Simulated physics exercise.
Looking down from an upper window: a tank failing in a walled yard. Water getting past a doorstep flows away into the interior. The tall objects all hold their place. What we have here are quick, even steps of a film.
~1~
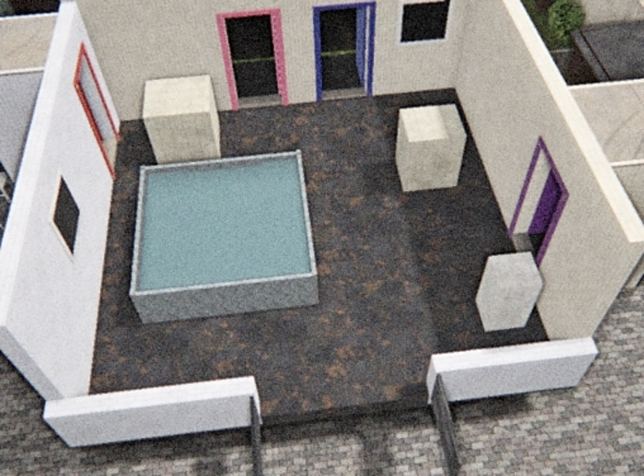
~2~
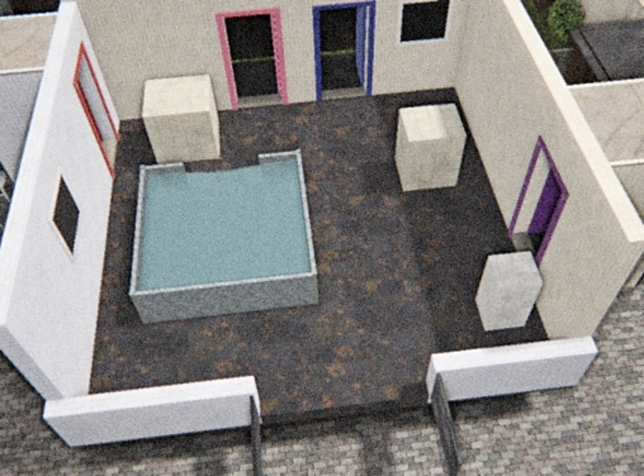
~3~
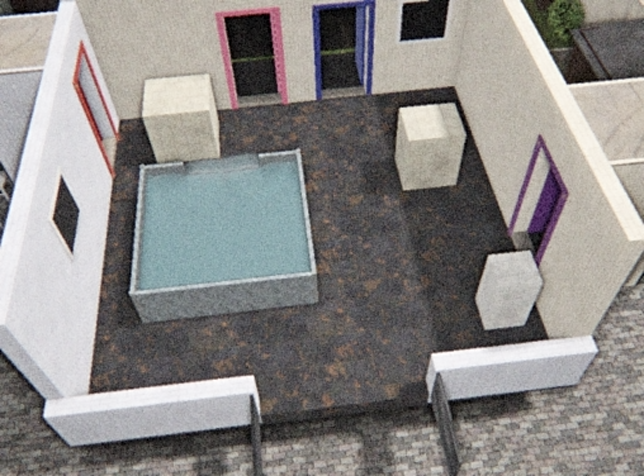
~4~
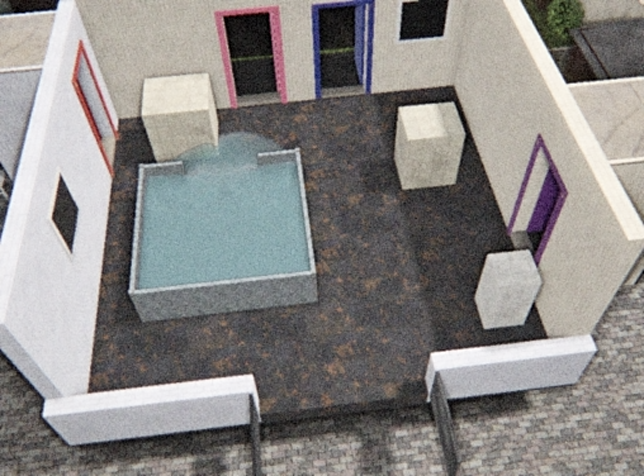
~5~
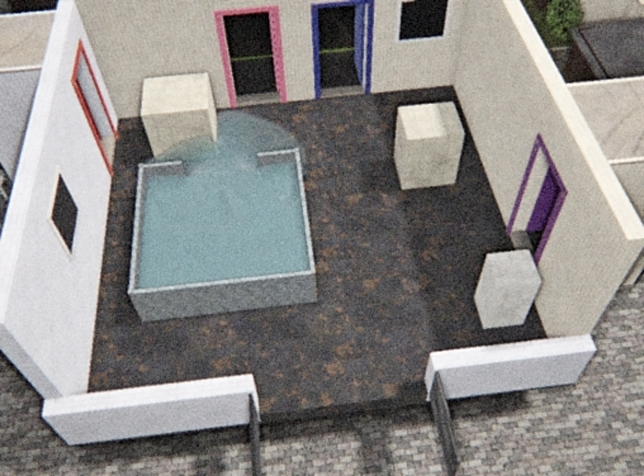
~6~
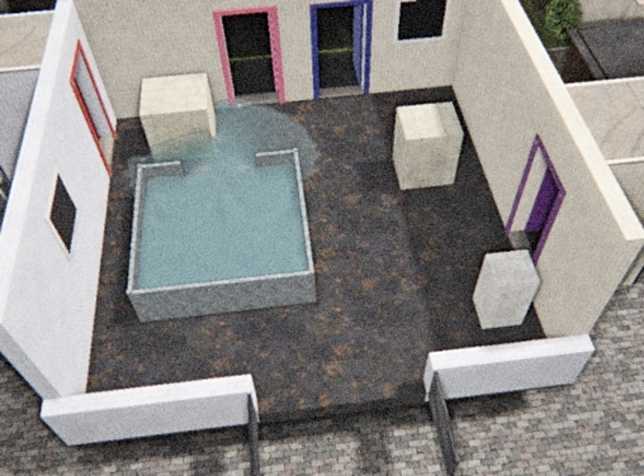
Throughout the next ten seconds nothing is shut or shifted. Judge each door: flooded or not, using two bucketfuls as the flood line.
The purple door is not flooded. The pink door is flooded. The red door is flooded. The blue door is flooded.
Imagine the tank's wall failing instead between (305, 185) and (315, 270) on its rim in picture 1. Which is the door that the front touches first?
You want the purple one.
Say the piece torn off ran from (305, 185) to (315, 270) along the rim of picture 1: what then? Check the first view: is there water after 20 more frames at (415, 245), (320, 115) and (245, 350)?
Going in your order, I'd say drenched, then drenched, then still bare.
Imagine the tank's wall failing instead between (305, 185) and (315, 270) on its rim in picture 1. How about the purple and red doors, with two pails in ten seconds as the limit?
The purple door ends up above, while the red door falls short.
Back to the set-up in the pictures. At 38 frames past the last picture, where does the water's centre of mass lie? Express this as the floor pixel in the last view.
Around pixel (249, 216).
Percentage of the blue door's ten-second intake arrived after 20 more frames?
Approximately 50 per cent.
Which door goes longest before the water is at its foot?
Looks like the one in purple.
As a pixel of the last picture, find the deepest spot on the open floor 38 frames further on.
Roughly (83, 419).
A moment on, water covers 20 % of the floor; the purple door not reached, the pink door far over two buckets in, the red door under two buckets in, the blue door wet at the sill, nothing in.
Next, water covers 30 % of the floor; the purple door not reached, the pink door far over two buckets in, the red door over two buckets in, the blue door under two buckets in.
Then, water covers 45 % of the floor; the purple door not reached, the pink door far over two buckets in, the red door far over two buckets in, the blue door over two buckets in.
Later, water covers 75 % of the floor; the purple door wet at the sill, nothing in, the pink door far over two buckets in, the red door far over two buckets in, the blue door far over two buckets in.
In the end, water covers 95 % of the floor; the purple door wet at the sill, nothing in, the pink door far over two buckets in, the red door far over two buckets in, the blue door far over two buckets in.
